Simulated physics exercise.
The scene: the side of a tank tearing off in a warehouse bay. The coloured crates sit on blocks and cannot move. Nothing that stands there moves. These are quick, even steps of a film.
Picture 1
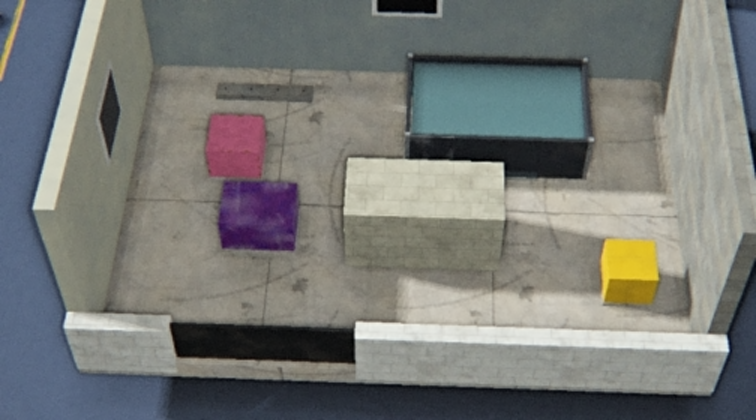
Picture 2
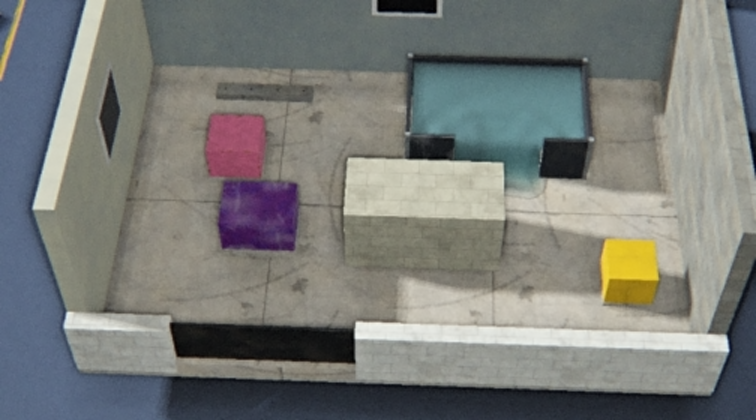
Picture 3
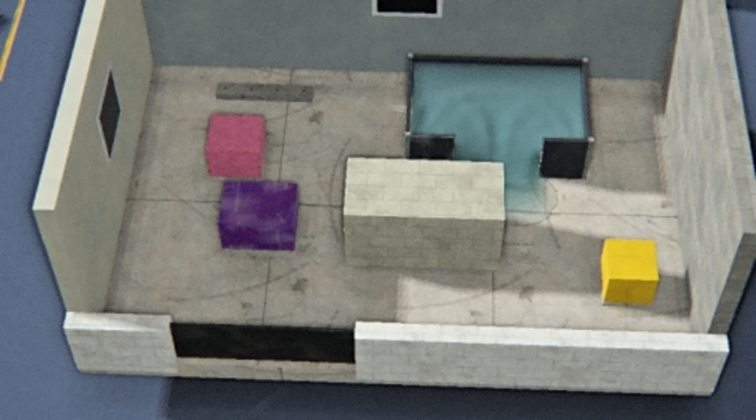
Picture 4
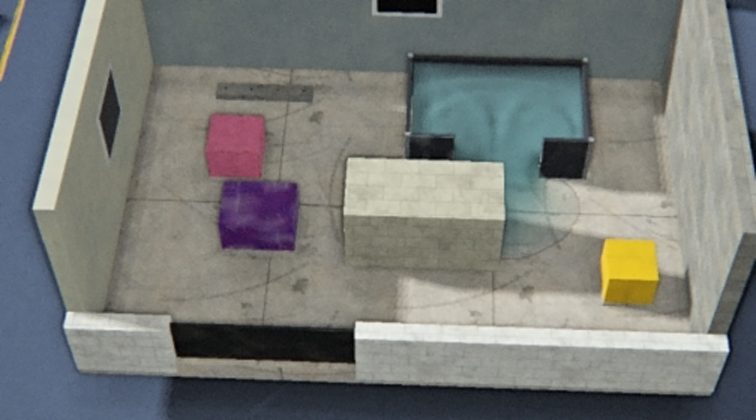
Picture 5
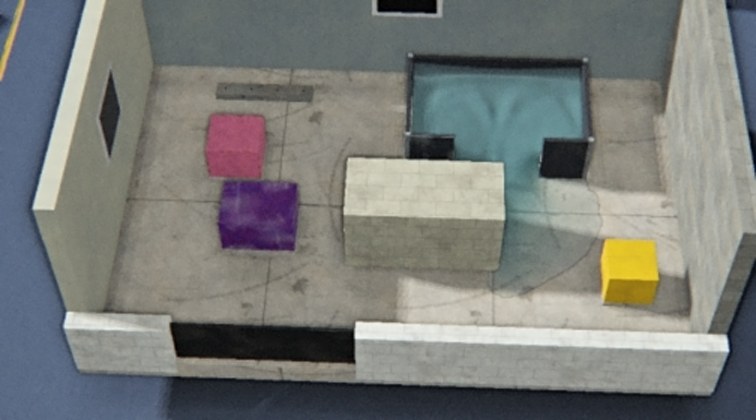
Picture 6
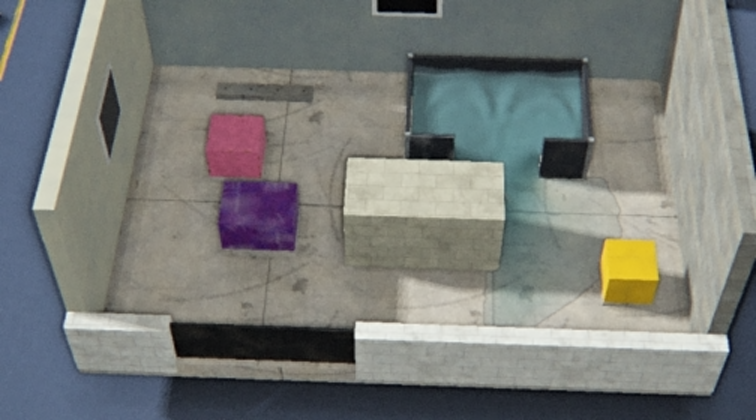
To begin with, an open tank of blue-green water stands whole and still at the back of a walled bay, near a pale block and colored boxes. Then part of its front side opens, and water pours through the gap, spreading forward across the floor between the pale block and yellow box.
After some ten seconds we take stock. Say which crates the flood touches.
In the end: The pink crate gets wet; the yellow crate gets wet; the purple crate stays dry.
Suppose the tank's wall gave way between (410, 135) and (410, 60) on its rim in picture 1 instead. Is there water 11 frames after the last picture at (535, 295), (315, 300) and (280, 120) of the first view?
One after the other: No water, under water, under water.
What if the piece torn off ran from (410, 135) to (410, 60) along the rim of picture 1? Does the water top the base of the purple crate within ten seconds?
One by one: The purple crate is soaked.
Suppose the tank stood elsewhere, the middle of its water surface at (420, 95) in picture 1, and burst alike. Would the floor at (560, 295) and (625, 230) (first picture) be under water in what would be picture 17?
In turn: Dry, wet.
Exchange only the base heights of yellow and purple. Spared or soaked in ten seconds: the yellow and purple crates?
My reading: Yellow crate gets wet, purple crate is soaked.
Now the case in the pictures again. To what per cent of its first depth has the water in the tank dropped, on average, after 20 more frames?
Some 34 per cent.
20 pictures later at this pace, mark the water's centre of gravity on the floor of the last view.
Near (475, 199).
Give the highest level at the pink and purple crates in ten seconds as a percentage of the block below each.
Near 260 and 80 in a hundred.
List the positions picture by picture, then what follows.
In the first picture, the open tank at (498, 101) is whole and still.
In the second picture, the front is at a hidden place, out from the gap at (497, 160).
In the third picture, the front is at a hidden place, out from the gap at (496, 163).
In the fourth picture, water pours out at (496, 164) and has run to (521, 253).
In the fifth picture, water pours out at (496, 163) and has run to (517, 289).
In the sixth picture, water pours out at (496, 163) and has run to a hidden place.
A moment on, water covers 30 % of the floor; the pink crate water round its plinth, the yellow crate water round its plinth, the purple crate water round its plinth.
Next, water covers 50 % of the floor; the pink crate water round its plinth, the yellow crate water round its plinth, the purple crate water round its plinth.
Then, water covers 75 % of the floor; the pink crate water round its plinth, the yellow crate water round its plinth, the purple crate water round its plinth.
Later, water covers 95 % of the floor; the pink crate water round its plinth, the yellow crate water round its plinth, the purple crate water round its plinth.
In the end, water covers 100 % of the floor; the pink crate was topped, the yellow crate was topped, the purple crate stayed above the water.
